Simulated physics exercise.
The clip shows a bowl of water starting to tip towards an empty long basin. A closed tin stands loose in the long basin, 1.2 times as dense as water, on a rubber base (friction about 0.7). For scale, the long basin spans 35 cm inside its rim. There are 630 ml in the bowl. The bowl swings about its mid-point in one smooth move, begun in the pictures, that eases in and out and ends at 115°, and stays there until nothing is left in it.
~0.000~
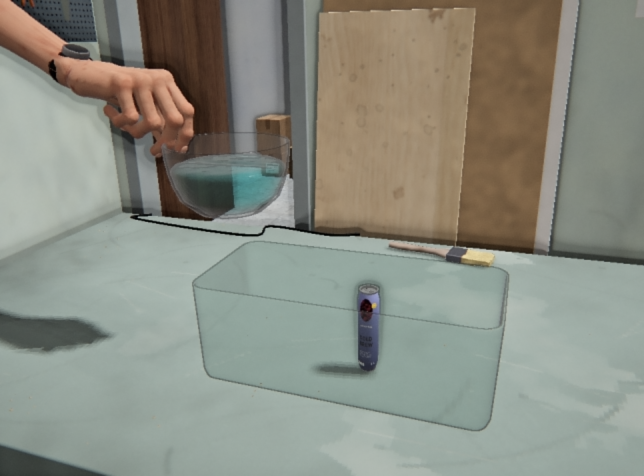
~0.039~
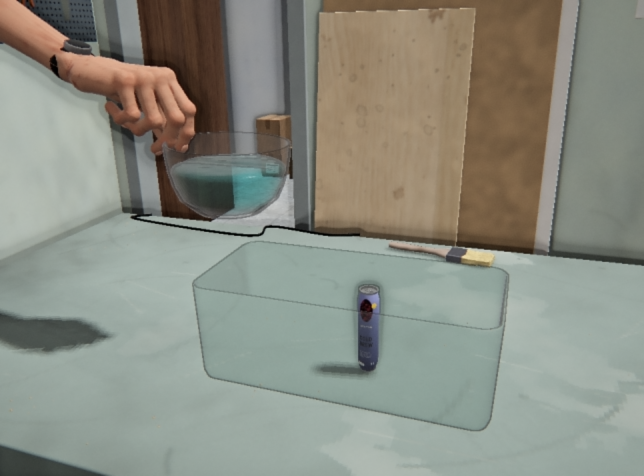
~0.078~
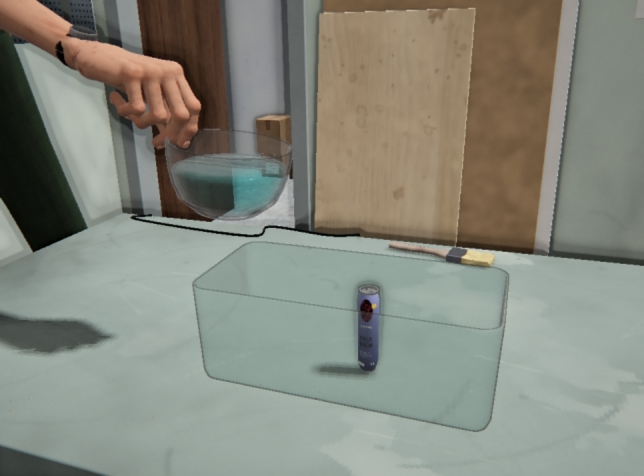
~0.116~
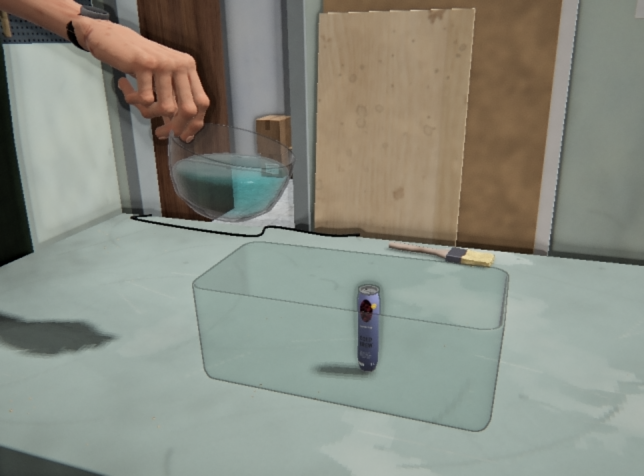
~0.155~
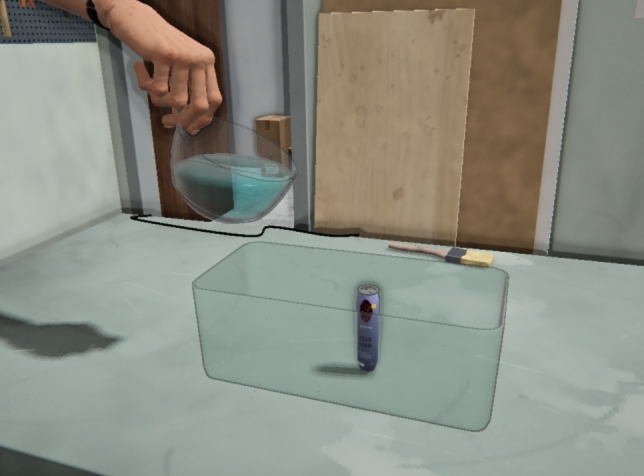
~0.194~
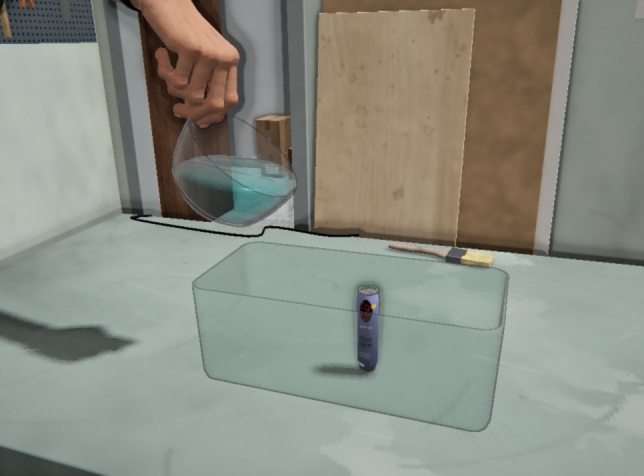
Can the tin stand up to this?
The tin keeps standing.
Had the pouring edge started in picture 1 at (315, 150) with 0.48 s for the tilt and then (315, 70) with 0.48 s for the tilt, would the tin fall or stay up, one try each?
First it goes over; then it falls.
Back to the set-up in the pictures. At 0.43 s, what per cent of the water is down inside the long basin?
About 62 per cent.
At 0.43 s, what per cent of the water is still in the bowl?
Some 12 per cent.
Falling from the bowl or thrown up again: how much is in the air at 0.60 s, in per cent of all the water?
Near 2 in a hundred.
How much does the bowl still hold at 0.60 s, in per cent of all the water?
Some 0 per cent.
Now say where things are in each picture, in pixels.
In the first picture, it leans 0°; its right rim is at (284, 147); the water meets the walls at (182, 162) and (283, 168); the long basin's rim runs from (221, 262) to (506, 298); the tin's top is at (369, 293).
In the second picture, it leans 2°; its right rim is at (285, 149); the water meets the walls at (182, 161) and (283, 168).
In the third picture, it leans 7°; its right rim is at (287, 156); the water meets the walls at (183, 160) and (284, 170).
In the fourth picture, it leans 16°; its right rim is at (290, 166); the water meets the walls at (185, 158) and (286, 174).
In the fifth picture, it leans 27°; its right rim is at (291, 180); the water meets the walls at (186, 159) and (290, 179).
In the sixth picture, it leans 40°; its right rim is at (290, 196); the water meets the walls at (188, 159) and (287, 181); 1 per cent is over the edge.
Then, 0.43 s in, the tilt is 112° and 11 per cent is still to pour; the tin stands where it began.
Then, 0.60 s in, the tilt is 115° and 0 per cent is still to pour; the tin stands where it began.
Then, 0.78 s in, the tilt is 115° and 0 per cent is still to pour; the tin stands where it began.
Then, 0.98 s in, the tilt is 115° and 0 per cent is still to pour; the tin stands where it began.
Finally, the tin stands where it began.
